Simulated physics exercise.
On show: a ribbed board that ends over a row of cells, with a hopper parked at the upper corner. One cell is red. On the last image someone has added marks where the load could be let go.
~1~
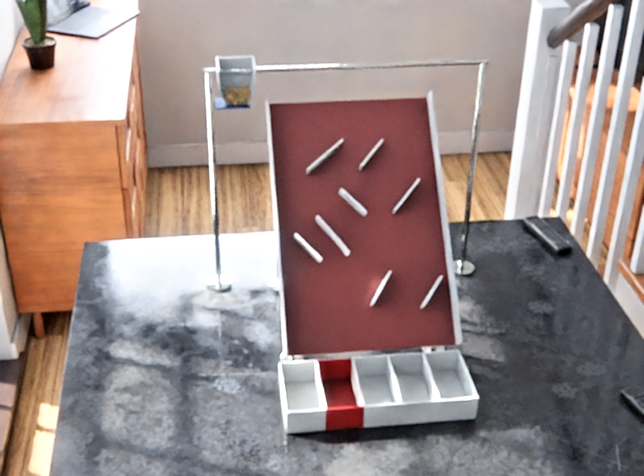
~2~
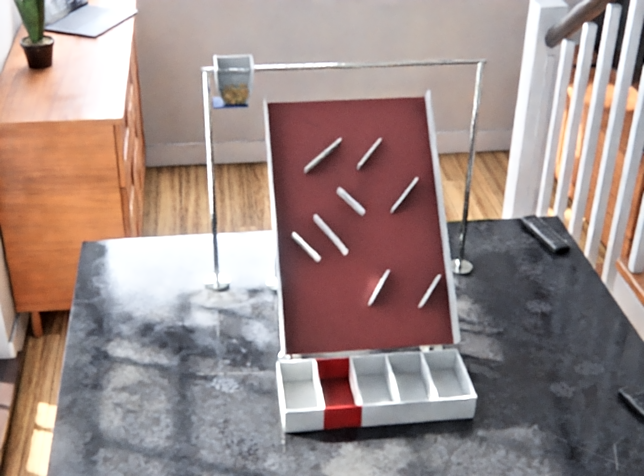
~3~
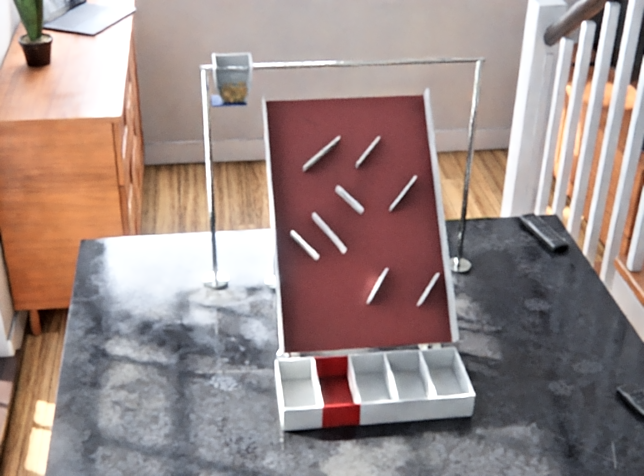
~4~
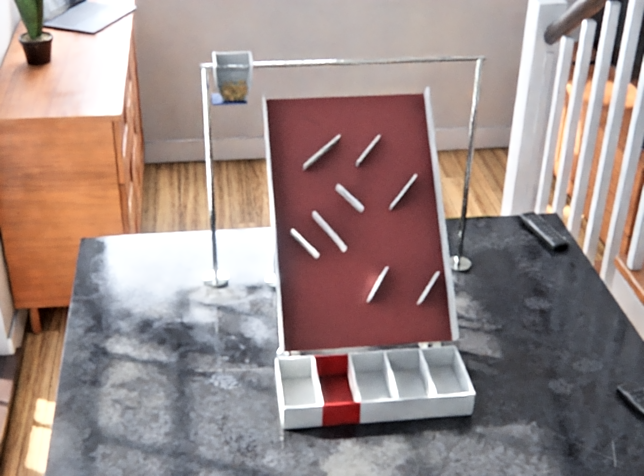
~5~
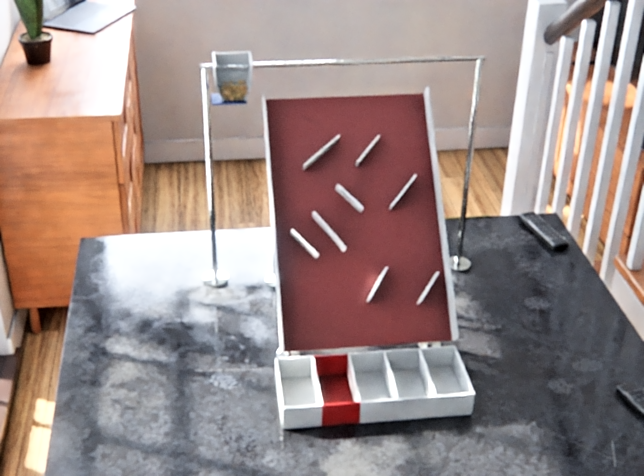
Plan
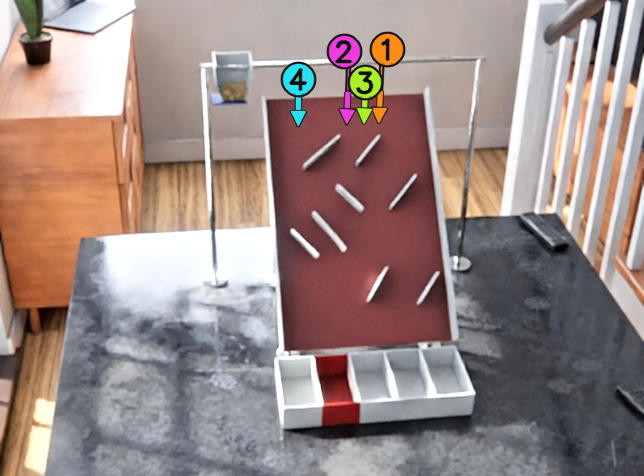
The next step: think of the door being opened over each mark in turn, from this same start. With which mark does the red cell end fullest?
Best: 1.
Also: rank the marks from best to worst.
1, 3, 2, 4.
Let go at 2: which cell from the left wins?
It is the fourth one.
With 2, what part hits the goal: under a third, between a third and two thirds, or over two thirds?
Under a third.
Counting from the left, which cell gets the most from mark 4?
The first.
On the marked copy, mark 1 meets the board at (379, 117); mark 2 meets the board at (346, 118); mark 3 meets the board at (364, 118); mark 4 meets the board at (298, 120).
For mark 1, about two thirds in the red cell, about a third in other cells, a stray few outside the box.
For mark 2, about a quarter in the red cell, most in other cells.
For mark 3, about a third in the red cell, about half in other cells.
For mark 4, a stray few in the red cell, nearly all in other cells.
